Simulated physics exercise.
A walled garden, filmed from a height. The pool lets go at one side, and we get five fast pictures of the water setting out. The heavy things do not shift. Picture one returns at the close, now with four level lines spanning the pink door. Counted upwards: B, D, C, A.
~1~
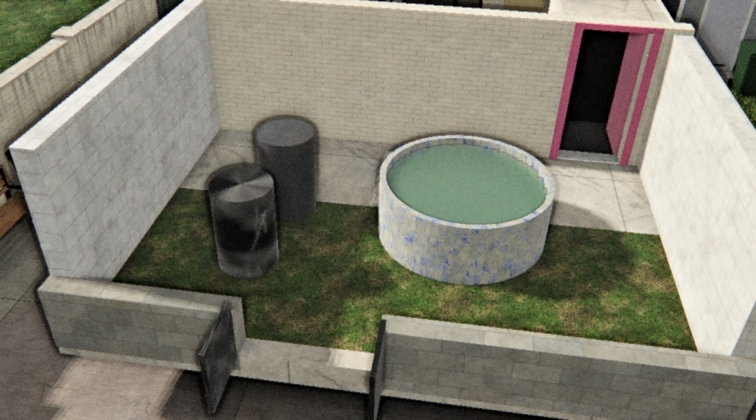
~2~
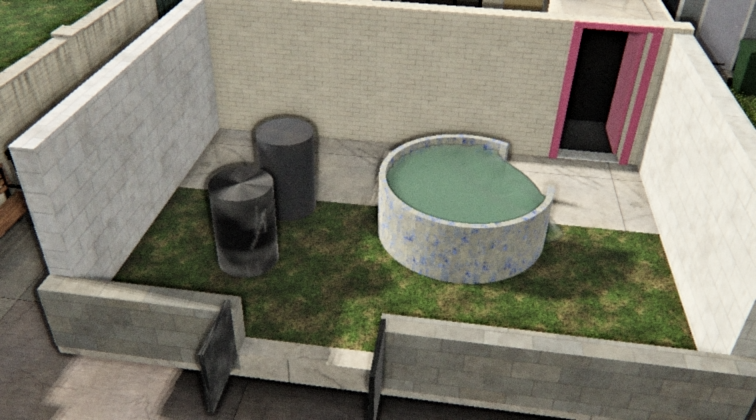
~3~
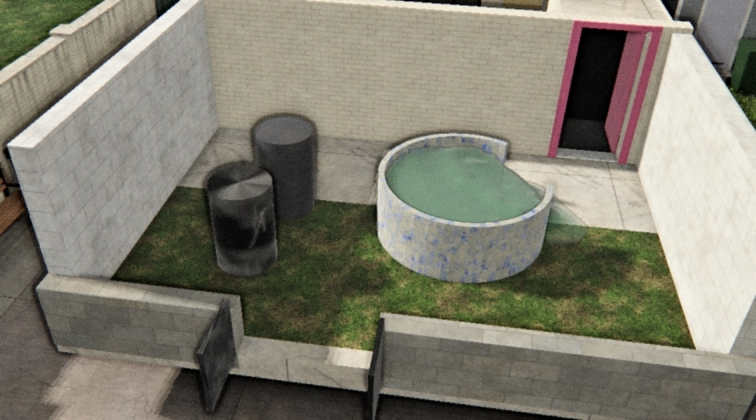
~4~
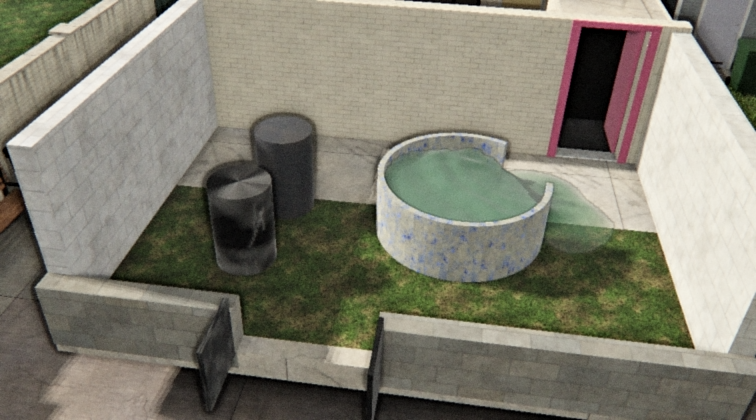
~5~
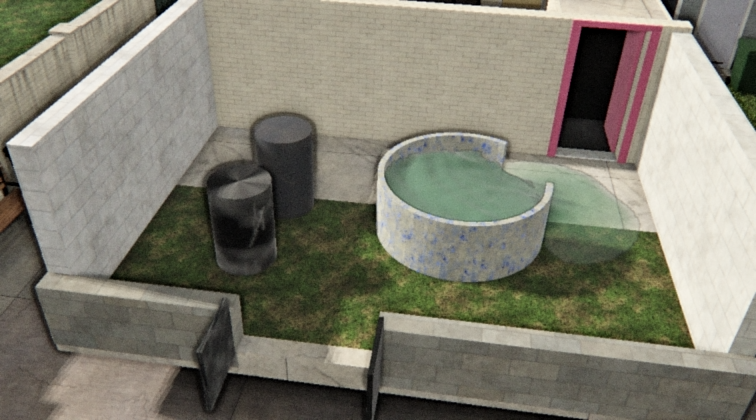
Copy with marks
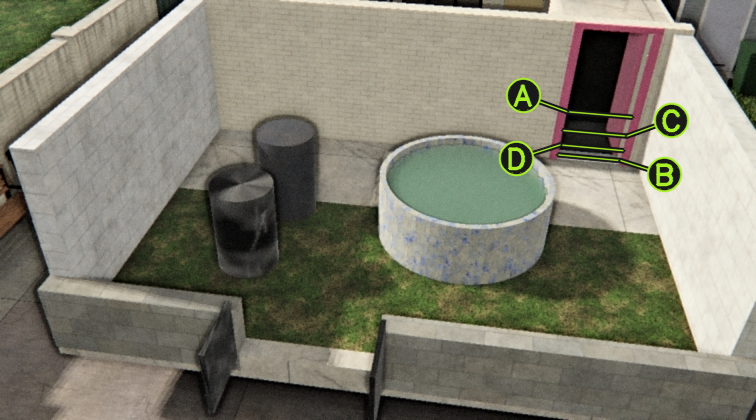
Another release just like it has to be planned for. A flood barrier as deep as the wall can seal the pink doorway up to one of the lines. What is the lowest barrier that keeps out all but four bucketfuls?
Mark C.
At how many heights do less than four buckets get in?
Two of them.
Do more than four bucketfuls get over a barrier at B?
Yes.
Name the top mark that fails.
Here it is mark D.
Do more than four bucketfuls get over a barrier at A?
No.
In lime, A at (599, 114); B at (589, 157); C at (594, 133); D at (591, 147); from the bottom up B, D, C, A.
With A, nothing gets over.
With B, dozens of bucketfuls pour in.
With C, a splash gets over, under a bucket.
With D, about 10 bucketfuls get in.
